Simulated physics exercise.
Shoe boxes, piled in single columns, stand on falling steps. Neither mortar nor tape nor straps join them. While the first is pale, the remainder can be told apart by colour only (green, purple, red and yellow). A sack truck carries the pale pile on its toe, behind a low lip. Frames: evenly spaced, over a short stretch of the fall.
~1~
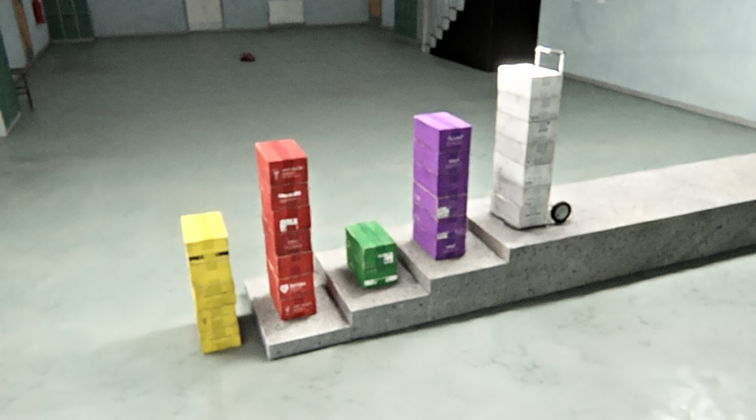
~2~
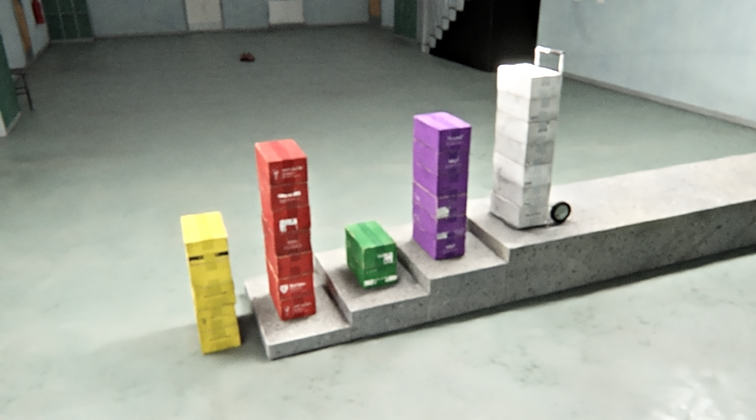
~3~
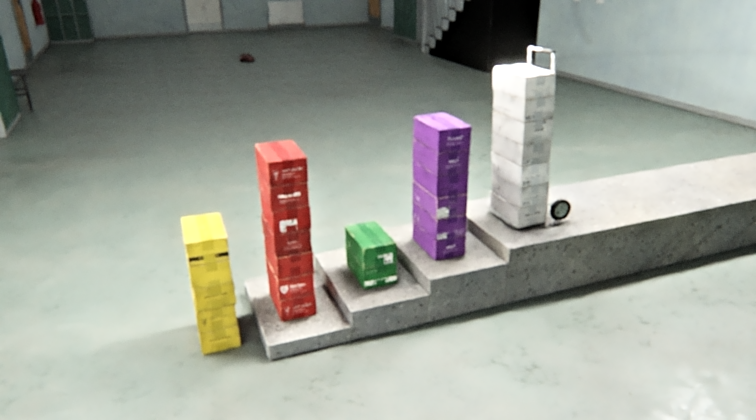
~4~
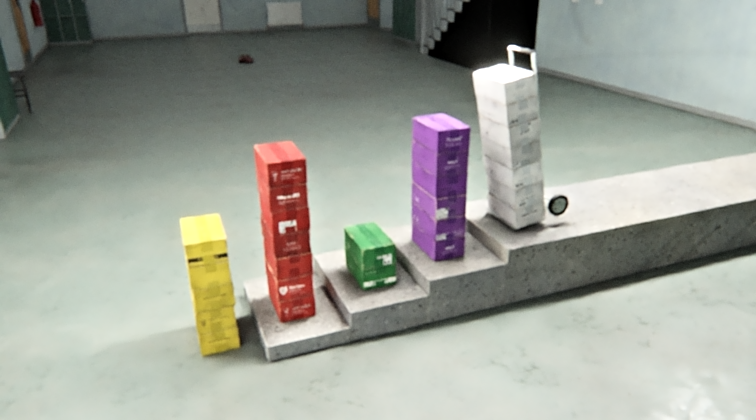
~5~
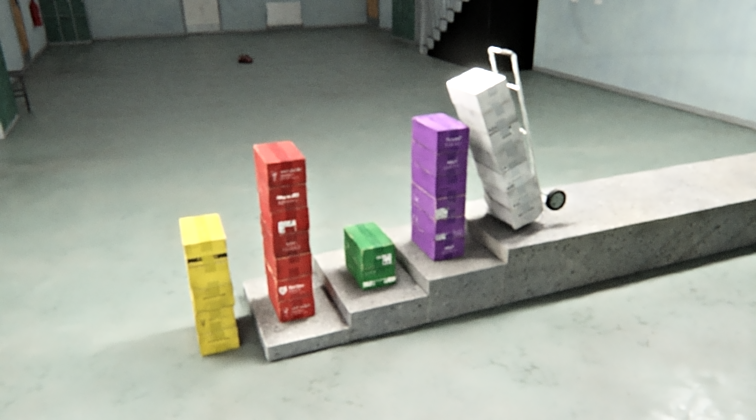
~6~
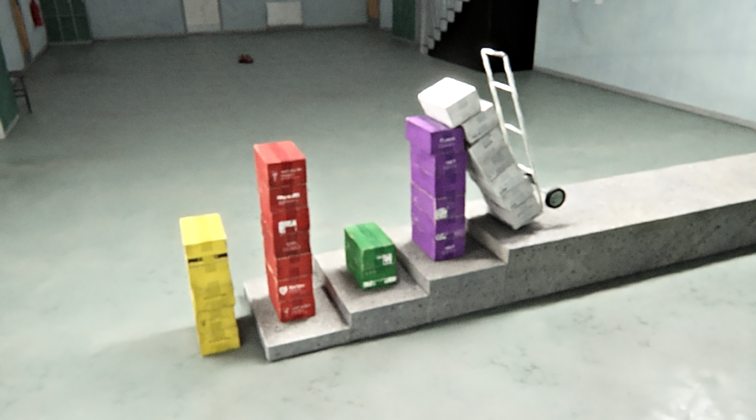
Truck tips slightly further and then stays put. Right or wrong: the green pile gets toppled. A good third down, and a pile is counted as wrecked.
Wrong.
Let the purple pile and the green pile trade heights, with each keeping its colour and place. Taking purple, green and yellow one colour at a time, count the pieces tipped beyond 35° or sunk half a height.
Purple 0, green 6, yellow 5.
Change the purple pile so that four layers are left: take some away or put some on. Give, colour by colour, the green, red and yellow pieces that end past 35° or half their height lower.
The counts are green 0, red 0 and yellow 0.
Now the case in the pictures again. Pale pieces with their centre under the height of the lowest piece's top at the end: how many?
The number is 3.
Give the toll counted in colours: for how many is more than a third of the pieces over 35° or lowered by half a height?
Count: 1.
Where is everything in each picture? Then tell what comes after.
In the first picture (we follow the side turned to the camera), truck frame (559, 90) level; top green box (370, 233); top purple box (455, 139); no other piece has moved.
The second picture shows truck frame (559, 90) level; top green box (370, 233).
The third picture shows truck frame rocked barely; top green box (370, 234).
The fourth picture shows truck frame (536, 89) rocked a little, top of the pale pile leaning a little; top green box (369, 235); no other piece has moved.
The fifth picture shows truck frame (520, 89) rocked clearly, top of the pale pile leaning clearly; top green box (368, 235); no other piece has moved.
The sixth picture shows truck frame (514, 90) rocked clearly, top of the pale pile leaning clearly; top green box (369, 235); top purple box (447, 141) displaced a little; 2 stirred so far.
Soon, 7 of the pale pile down; none of the 2 green boxes down (0 of 20 in all colours); top green box unmoved; top purple box tipped clearly.
A while on, 7 of the pale pile down; none of the 2 green boxes down (5 of 20 in all colours); top green box unmoved; top purple box tipped well over, some two heights lower.
Finally, 7 of the pale pile down; none of the 2 green boxes down (5 of 20 in all colours); top green box displaced a little; top purple box on its side. Seen by the last camera, middles, top green box near (367, 245), top purple box near (303, 222).
